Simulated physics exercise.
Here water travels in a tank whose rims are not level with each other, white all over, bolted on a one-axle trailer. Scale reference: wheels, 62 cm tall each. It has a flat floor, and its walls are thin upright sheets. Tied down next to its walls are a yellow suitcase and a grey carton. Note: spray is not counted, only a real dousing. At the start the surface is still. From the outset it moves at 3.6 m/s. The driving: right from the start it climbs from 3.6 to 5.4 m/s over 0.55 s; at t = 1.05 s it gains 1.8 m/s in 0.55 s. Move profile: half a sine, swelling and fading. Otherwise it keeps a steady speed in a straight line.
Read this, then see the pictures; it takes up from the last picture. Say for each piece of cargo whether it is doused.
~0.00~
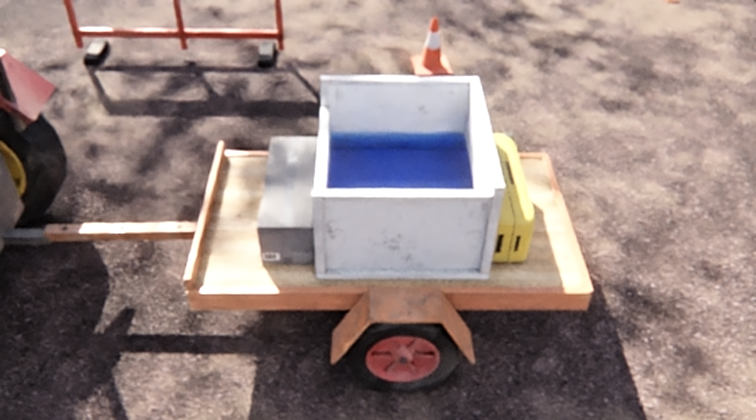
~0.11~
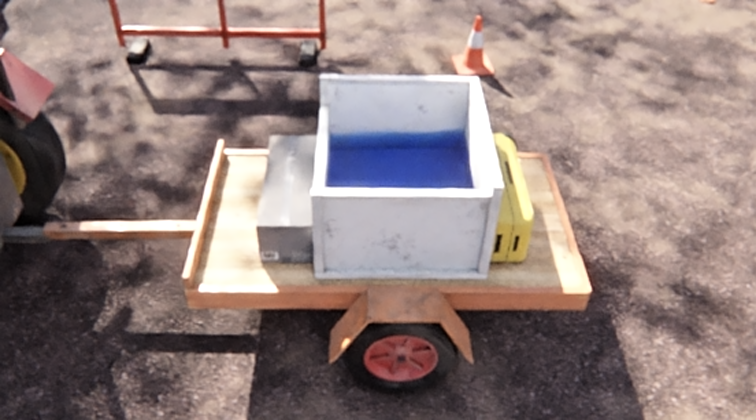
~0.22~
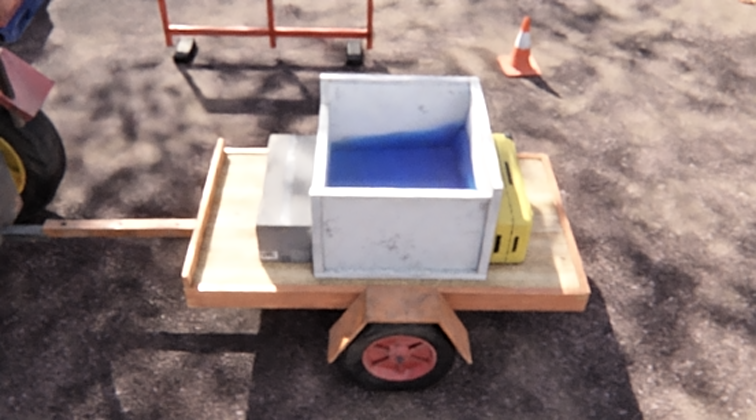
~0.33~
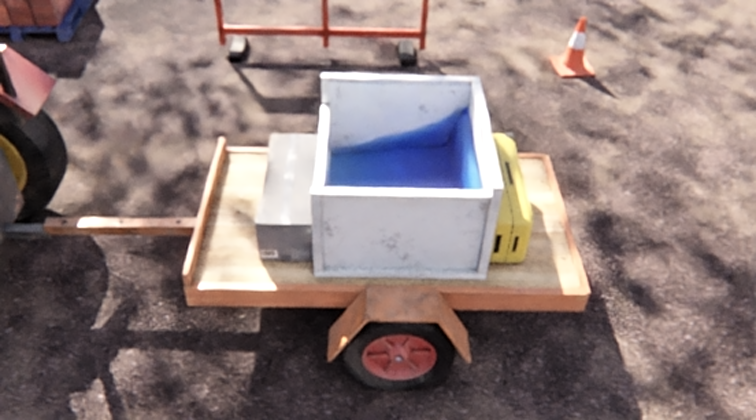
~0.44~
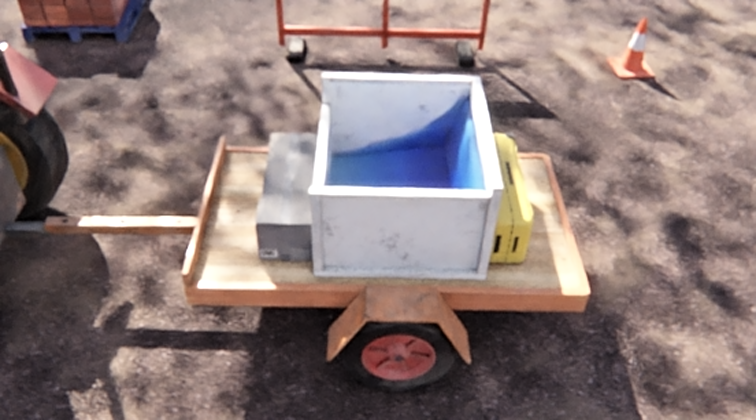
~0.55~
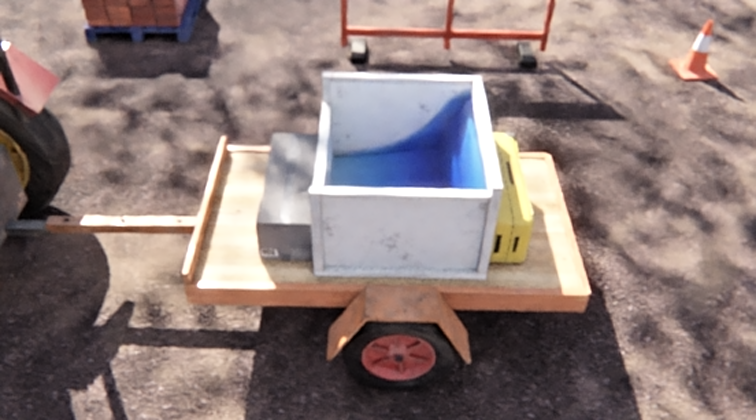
The yellow suitcase avoids the liquid; the grey carton catches the liquid.
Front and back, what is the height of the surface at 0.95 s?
Close to 34 cm at the front end and 26 cm at the back end.
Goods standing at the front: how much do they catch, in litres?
12 L.
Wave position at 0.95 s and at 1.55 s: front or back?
Heap position: Fore end, then aft end.
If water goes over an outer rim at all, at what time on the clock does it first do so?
I'd put it at close to 2.8 seconds.
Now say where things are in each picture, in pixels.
The water reaches (342, 137) at the front end; it reaches (454, 138) at the back end; no slope yet; the front is on the left, levels are read along the far wall; the yellow suitcase stands at the back; the grey carton stands at the front; a wheel hub at (403, 365), in the first frame.
The water reaches (341, 138) at the front end; it reaches (454, 135) at the back end; it is heaped 3° towards the back, in the second frame.
The water reaches (341, 145) at the front end; it reaches (455, 127) at the back end; it is heaped 12° towards the back, in the third frame.
The water reaches (342, 152) at the front end; it reaches (458, 111) at the back end; it is heaped 25° towards the back, in the fourth frame.
The water reaches (343, 157) at the front end; it reaches (460, 94) at the back end; it is heaped 34° towards the back, in the fifth frame.
The water reaches (343, 158) at the front end; it reaches (462, 86) at the back end; it is heaped 38° towards the back; a wheel hub at (399, 364), in the sixth frame.
By 0.95 s it stands 26 cm high behind and 34 cm in front; all of it is still inside.
By 1.55 s it stands 50 cm high behind and 17 cm in front; all of it is still inside.
By 2.15 s it stands 22 cm high behind and 34 cm in front; all of it is still inside.
By 4.59 s 6 per cent has gone over the front; the yellow suitcase has caught nothing and the grey carton 12 litres.
